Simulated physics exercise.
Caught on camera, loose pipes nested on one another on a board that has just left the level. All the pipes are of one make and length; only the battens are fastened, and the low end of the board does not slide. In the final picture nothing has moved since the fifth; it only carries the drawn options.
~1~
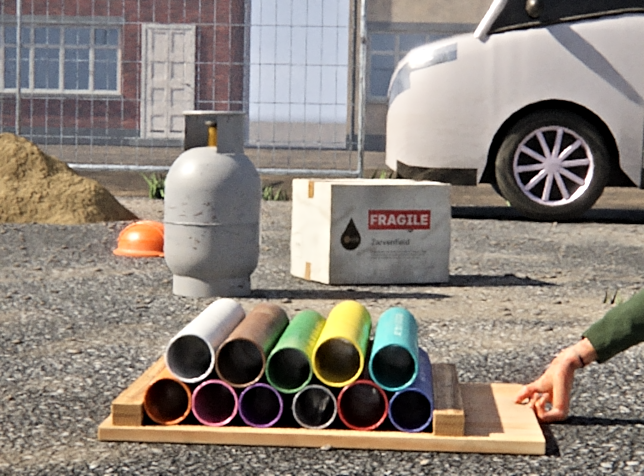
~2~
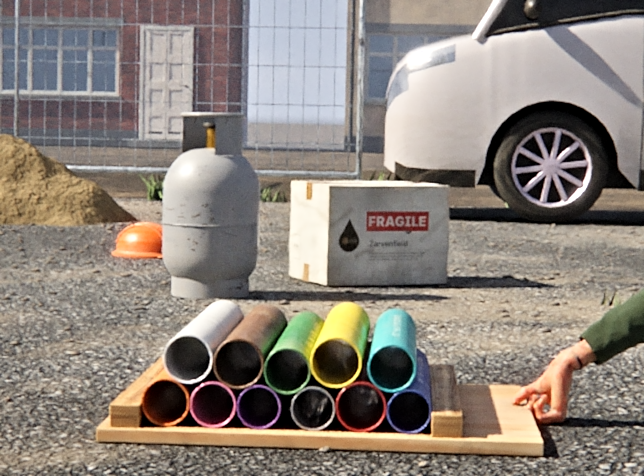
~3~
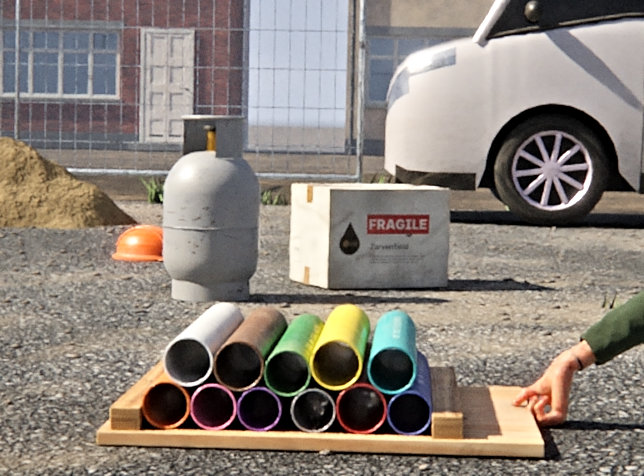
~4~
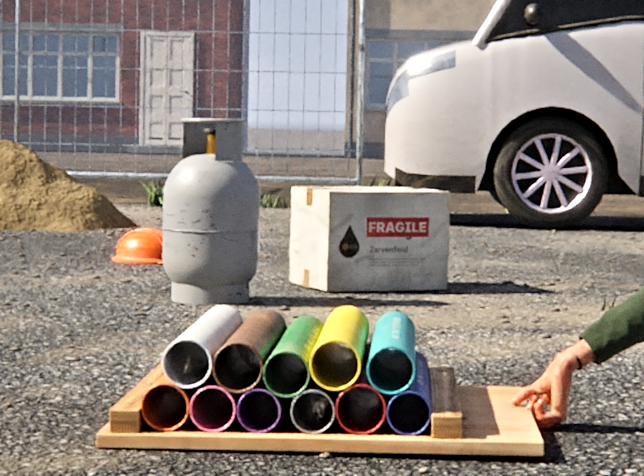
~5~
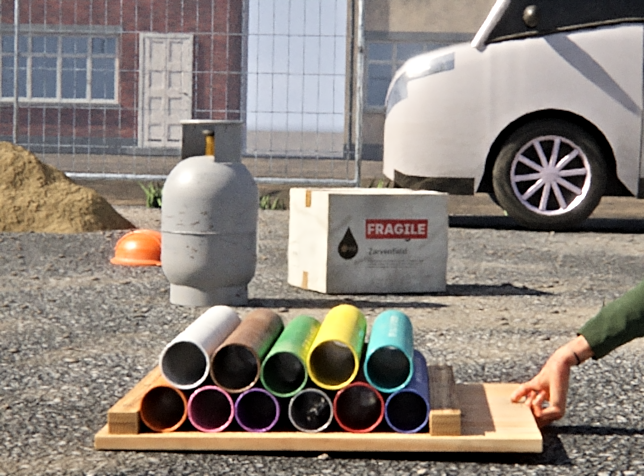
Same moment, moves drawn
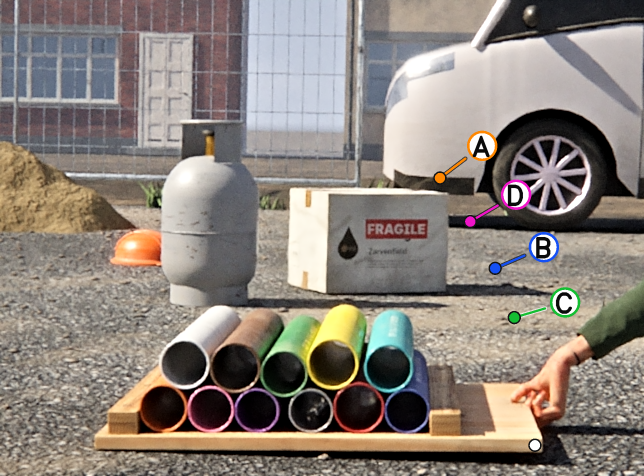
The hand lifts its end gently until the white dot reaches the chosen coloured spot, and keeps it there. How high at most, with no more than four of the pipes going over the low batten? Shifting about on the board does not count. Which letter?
The answer is mark D.
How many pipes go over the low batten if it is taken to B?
The count is four.
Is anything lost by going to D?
Yes.
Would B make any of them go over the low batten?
At B: Yes.
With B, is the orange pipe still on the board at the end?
Yes, with B.
On the copy, A at (440, 178); B at (495, 268); C at (514, 318); D at (470, 222); the white dot at (535, 445).
On D. First, board at 18°.
Then, board at 32°.
Finally, board at 32°, four over the low batten (green, brown, yellow, white).
By contrast, A five over the low batten; B four over the low batten (green, brown, yellow, white); C three over the low batten (green, brown, white).
